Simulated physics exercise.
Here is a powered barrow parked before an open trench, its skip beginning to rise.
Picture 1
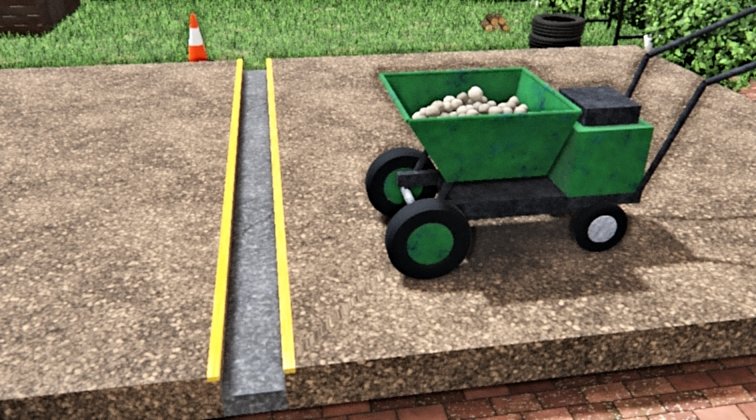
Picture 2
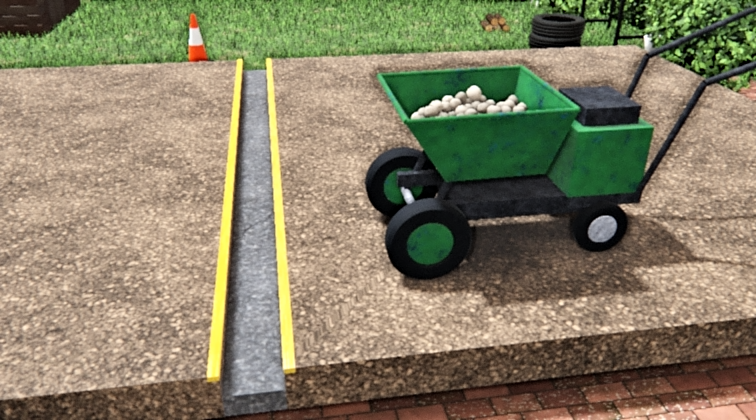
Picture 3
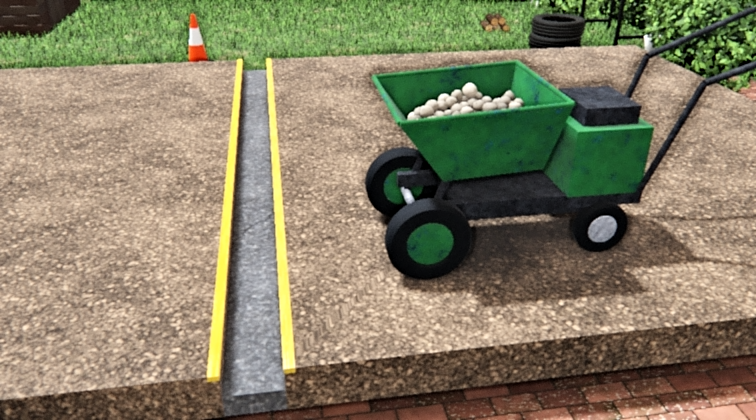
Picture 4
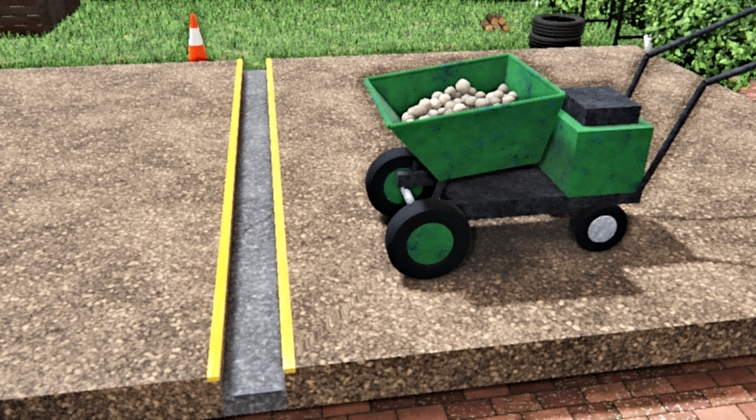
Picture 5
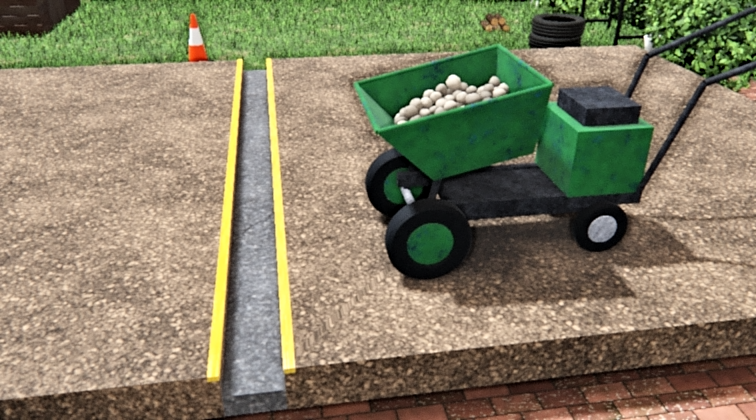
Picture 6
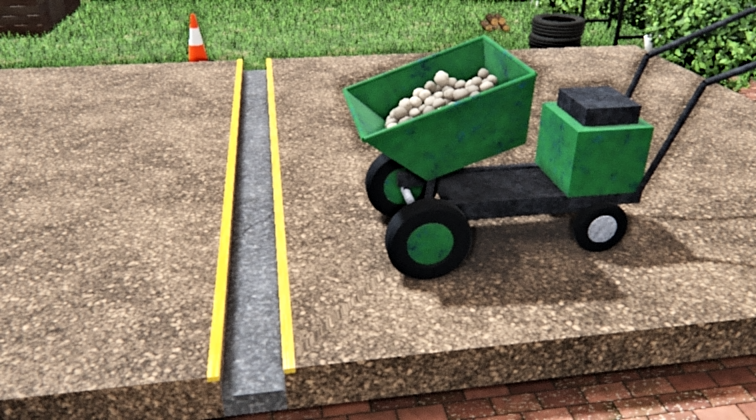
We see a green powered barrow loaded with river pebbles, parked to the right of a narrow, yellow-edged trench; its skip starts level, then gradually tilts toward the left, its back end rising while the wheels stay still.
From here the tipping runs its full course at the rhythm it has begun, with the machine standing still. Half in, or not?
The trench takes more than half.
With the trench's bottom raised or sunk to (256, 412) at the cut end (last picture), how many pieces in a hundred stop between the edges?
Close to 90 per cent.
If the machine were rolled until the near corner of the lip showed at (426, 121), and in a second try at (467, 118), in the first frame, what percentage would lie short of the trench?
First some 20, then 60 per cent.
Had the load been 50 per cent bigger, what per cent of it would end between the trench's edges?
Close to 60 per cent.
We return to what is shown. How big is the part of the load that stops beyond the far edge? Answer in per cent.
Roughly 15 in a hundred.
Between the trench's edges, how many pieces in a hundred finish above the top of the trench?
About 30 per cent.
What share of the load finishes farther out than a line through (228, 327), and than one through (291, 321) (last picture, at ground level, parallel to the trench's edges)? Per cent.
Roughly 10 per cent, and 90 per cent.
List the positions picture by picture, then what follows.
In the first frame, lip of the skip near (409, 122), level; top of the load near (472, 116), river pebbles; first edge of the trench near (286, 321); far edge near (217, 327), the trench under half as wide as the skip, and shallow for its width.
In the second frame, lip of the skip near (406, 122), level; top of the load near (484, 108).
In the third frame, lip of the skip near (400, 124), tipped barely; top of the load near (479, 105).
In the fourth frame, lip of the skip near (390, 127), tipped a little; top of the load near (495, 104).
In the fifth frame, lip of the skip near (378, 132), tipped a little; top of the load near (486, 98).
In the sixth frame, lip of the skip near (364, 140), tipped clearly; top of the load near (477, 102); first edge of the trench near (286, 321); far edge near (217, 327).
Shortly afterwards, skip tipped steeply; the whole lot in the skip.
Next, skip tipped right over; all but a few in the skip; only a few short of the trench; only a few in or heaped over the trench; a little falling.
Some moments later, skip tipped right over; near a quarter in the skip; a little short of the trench; near two thirds in or heaped over the trench; a little beyond it.
In the end, skip tipped right over; a little short of the trench; the bulk in or heaped over the trench; a little beyond it.
